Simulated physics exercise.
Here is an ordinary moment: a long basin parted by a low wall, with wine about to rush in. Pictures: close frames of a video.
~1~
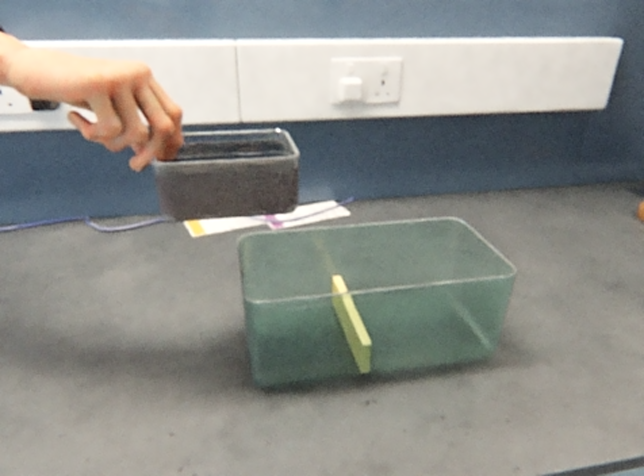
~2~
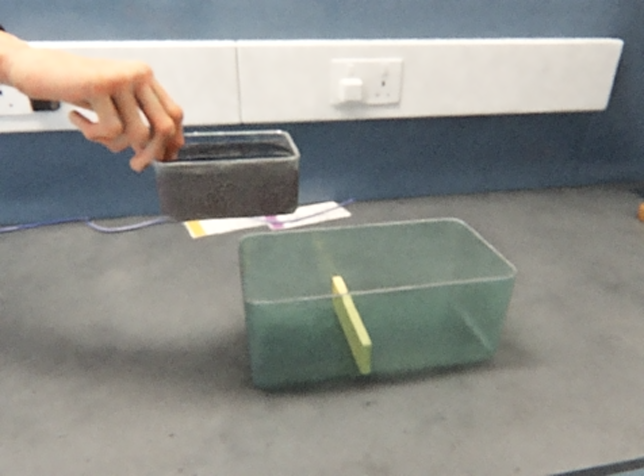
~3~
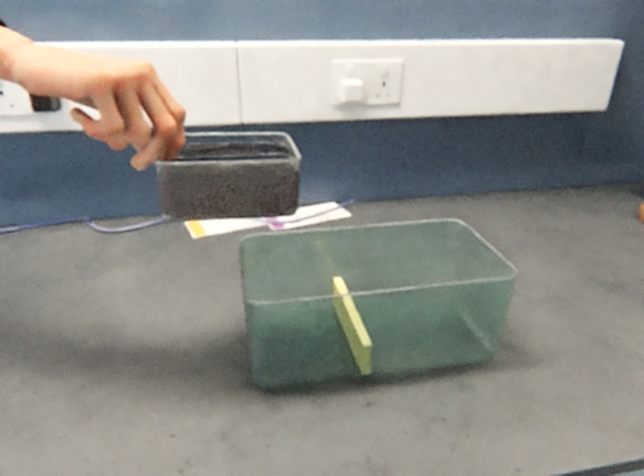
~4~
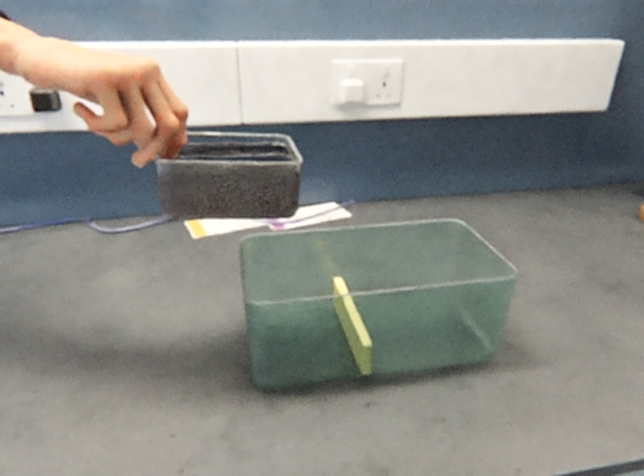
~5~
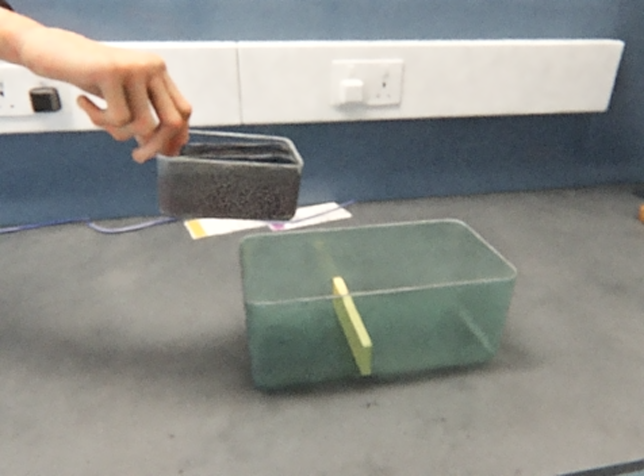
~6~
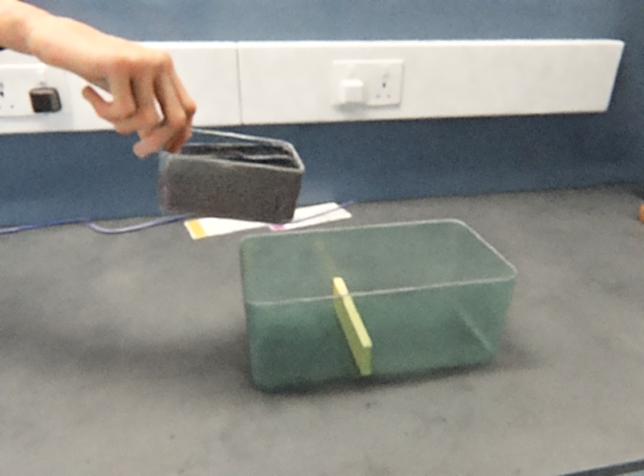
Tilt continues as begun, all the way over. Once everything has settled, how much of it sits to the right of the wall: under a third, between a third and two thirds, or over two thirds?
Most likely one third to two thirds will rest right of the wall.
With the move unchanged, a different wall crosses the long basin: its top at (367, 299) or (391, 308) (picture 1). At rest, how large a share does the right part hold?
About 10 % and 10 %.
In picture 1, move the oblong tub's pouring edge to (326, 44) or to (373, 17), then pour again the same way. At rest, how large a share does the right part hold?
In order: Close to 75 and 90 percent.
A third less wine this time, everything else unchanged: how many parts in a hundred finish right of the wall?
I'd reckon close to 15 %.
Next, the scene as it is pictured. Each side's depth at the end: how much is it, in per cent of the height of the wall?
Left 40 %, right 30 %.
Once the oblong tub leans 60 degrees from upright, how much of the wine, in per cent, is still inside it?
45 per cent or so.
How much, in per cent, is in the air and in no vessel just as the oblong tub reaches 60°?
Some 35 per cent, I'd say.
A moment on, the oblong tub is tipped part way and 47 per cent is still to pour, 8 is left of the wall and 12 right of it.
Next, the oblong tub is tipped on its side and 11 per cent is still to pour, 32 is left of the wall and 52 right of it.
Then the oblong tub is tipped on its side and 2 per cent is still to pour, 44 is left of the wall and 52 right of it.
Later the oblong tub is tipped on its side and 0 per cent is still to pour, 47 is left of the wall and 52 right of it.
At rest 47 per cent lies left of the wall, 52 right of it and 1 outside.
